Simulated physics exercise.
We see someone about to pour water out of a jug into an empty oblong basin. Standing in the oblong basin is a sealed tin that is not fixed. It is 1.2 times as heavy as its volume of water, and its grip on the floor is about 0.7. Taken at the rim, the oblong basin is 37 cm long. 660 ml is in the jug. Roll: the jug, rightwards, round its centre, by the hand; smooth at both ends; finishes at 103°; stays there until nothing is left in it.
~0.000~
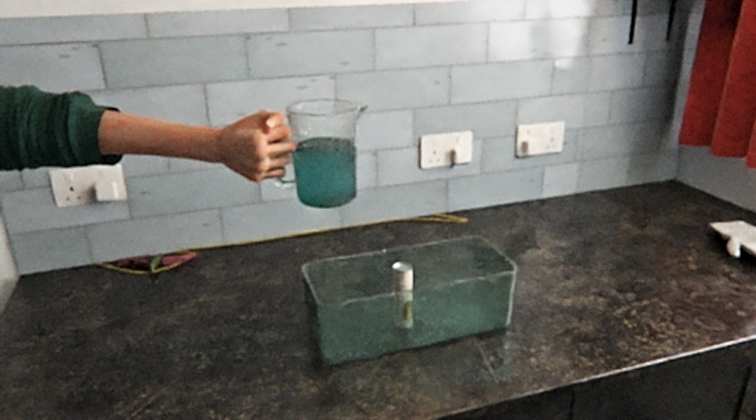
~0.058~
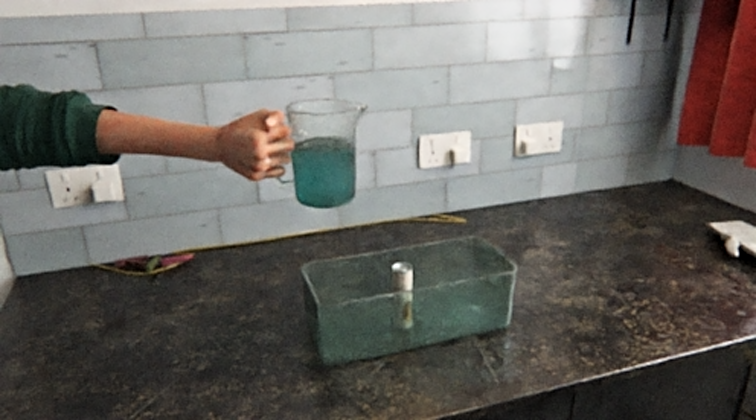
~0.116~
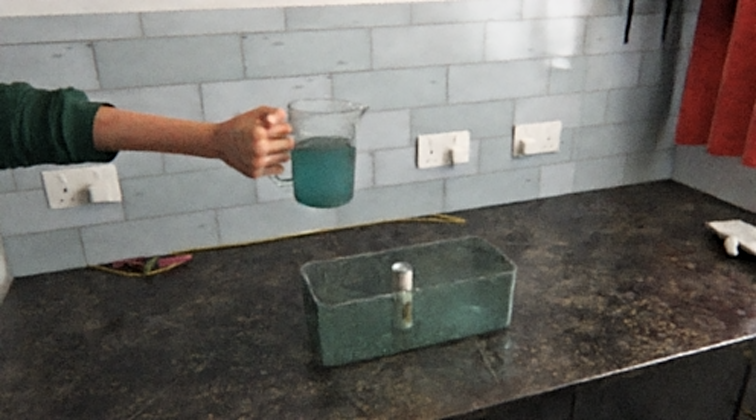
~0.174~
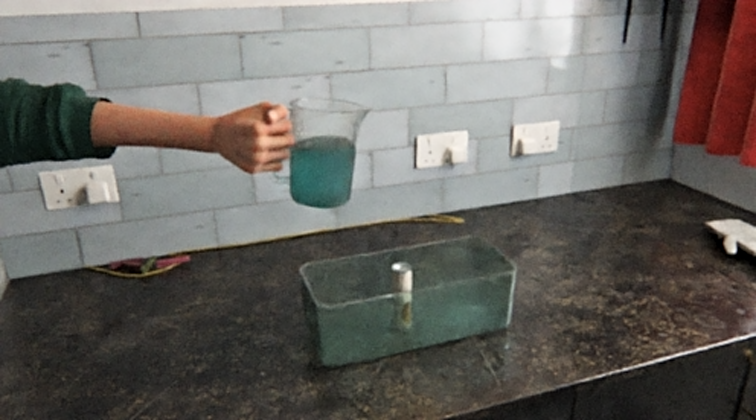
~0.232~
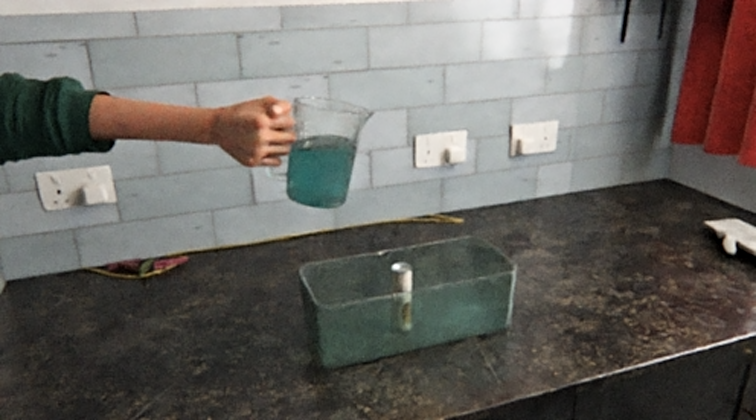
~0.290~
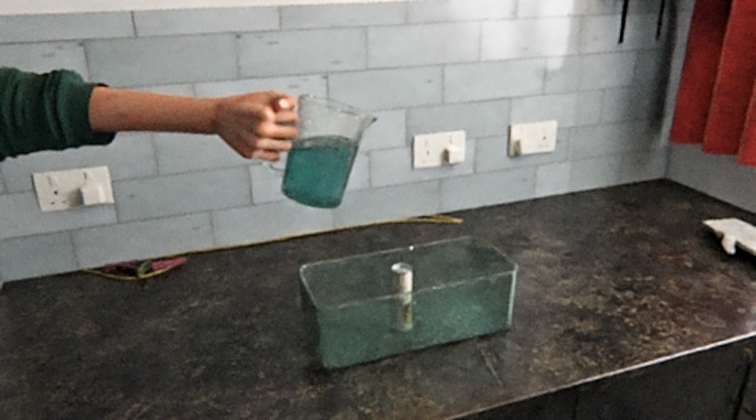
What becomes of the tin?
Watch, it's going to hold out.
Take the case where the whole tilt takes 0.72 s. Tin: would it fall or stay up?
Holds steady.
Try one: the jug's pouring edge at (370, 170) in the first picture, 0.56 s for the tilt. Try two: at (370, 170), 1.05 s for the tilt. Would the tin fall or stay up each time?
Try 1: Tipped over; try 2: Tipped over.
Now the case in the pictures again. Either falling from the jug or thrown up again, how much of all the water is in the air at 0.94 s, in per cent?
Some 34 per cent.
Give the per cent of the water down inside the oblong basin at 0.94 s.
The fraction sits near 24 in a hundred.
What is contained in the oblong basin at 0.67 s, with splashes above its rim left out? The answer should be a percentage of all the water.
The basin holds roughly 0 in a hundred parts at that moment.
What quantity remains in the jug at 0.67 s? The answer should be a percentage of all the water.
94 %.
By 0.67 s the tilt is 73° and 94 per cent is still to pour; the tin stands where it began.
By 0.94 s the tilt is 100° and 42 per cent is still to pour; the tin stands where it began.
By 1.24 s the tilt is 103° and 6 per cent is still to pour; the tin stands where it began.
By 1.55 s the tilt is 103° and 0 per cent is still to pour; the tin stands where it began.
At rest the tin stands where it began.
